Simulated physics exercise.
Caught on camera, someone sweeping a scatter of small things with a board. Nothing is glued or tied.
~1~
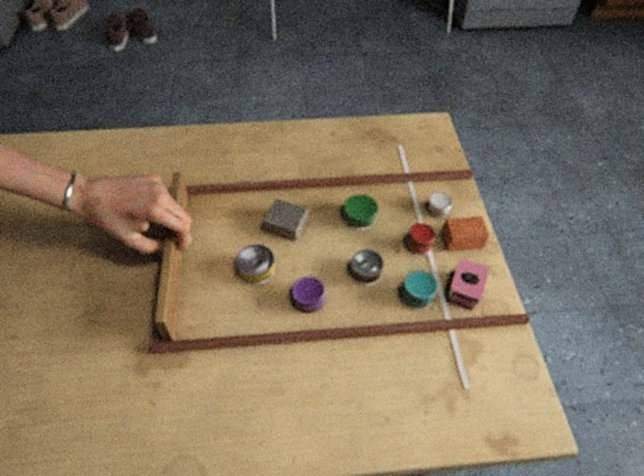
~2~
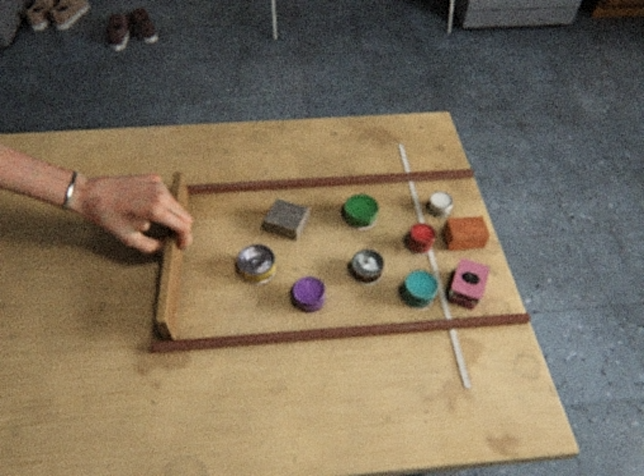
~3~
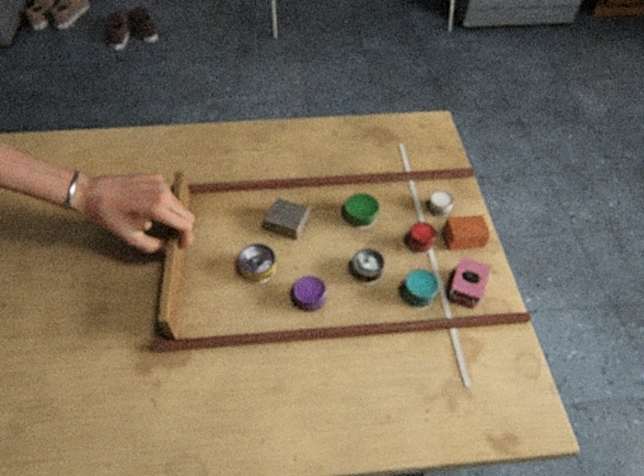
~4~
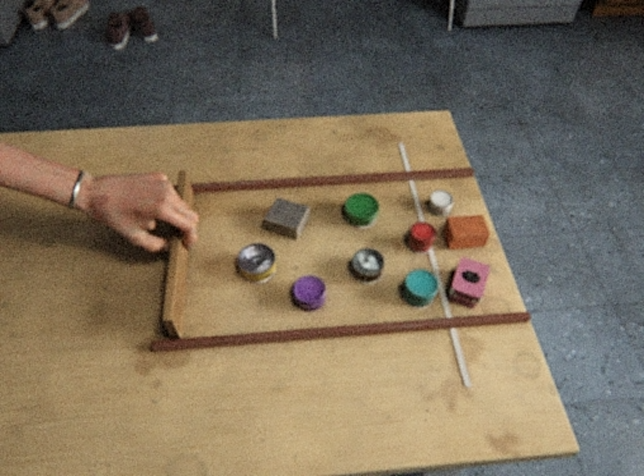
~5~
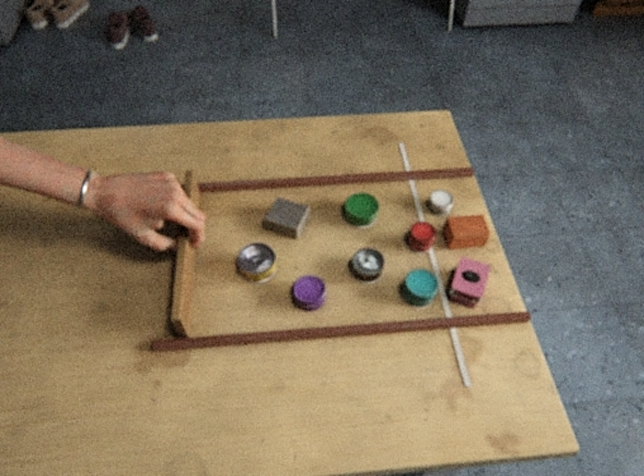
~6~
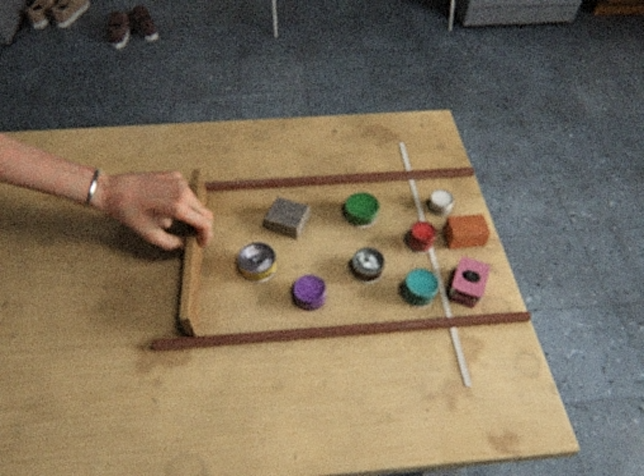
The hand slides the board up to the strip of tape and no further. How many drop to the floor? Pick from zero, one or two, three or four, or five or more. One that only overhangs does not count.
Outcome: The number that fall off is one or two.
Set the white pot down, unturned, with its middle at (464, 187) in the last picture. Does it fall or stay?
It does not fall.
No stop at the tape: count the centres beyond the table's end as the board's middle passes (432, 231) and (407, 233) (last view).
Past the end: 2 and 0.
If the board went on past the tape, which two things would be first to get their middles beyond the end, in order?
In order: The white pot, then the orange block.
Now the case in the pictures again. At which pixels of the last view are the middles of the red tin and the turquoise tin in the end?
The red tin at (468, 222), the turquoise tin at (486, 298).
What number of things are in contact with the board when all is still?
In contact: 3.
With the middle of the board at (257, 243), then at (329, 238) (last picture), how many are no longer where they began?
At the one place 1, at the other 5.
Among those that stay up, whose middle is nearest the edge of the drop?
It is the orange block.
Soon after, none off yet; orange block at rest near (466, 231); pink case at rest near (469, 282); white pot at rest near (441, 203).
At rest, the number that fall off is one or two; fallen, white pot.
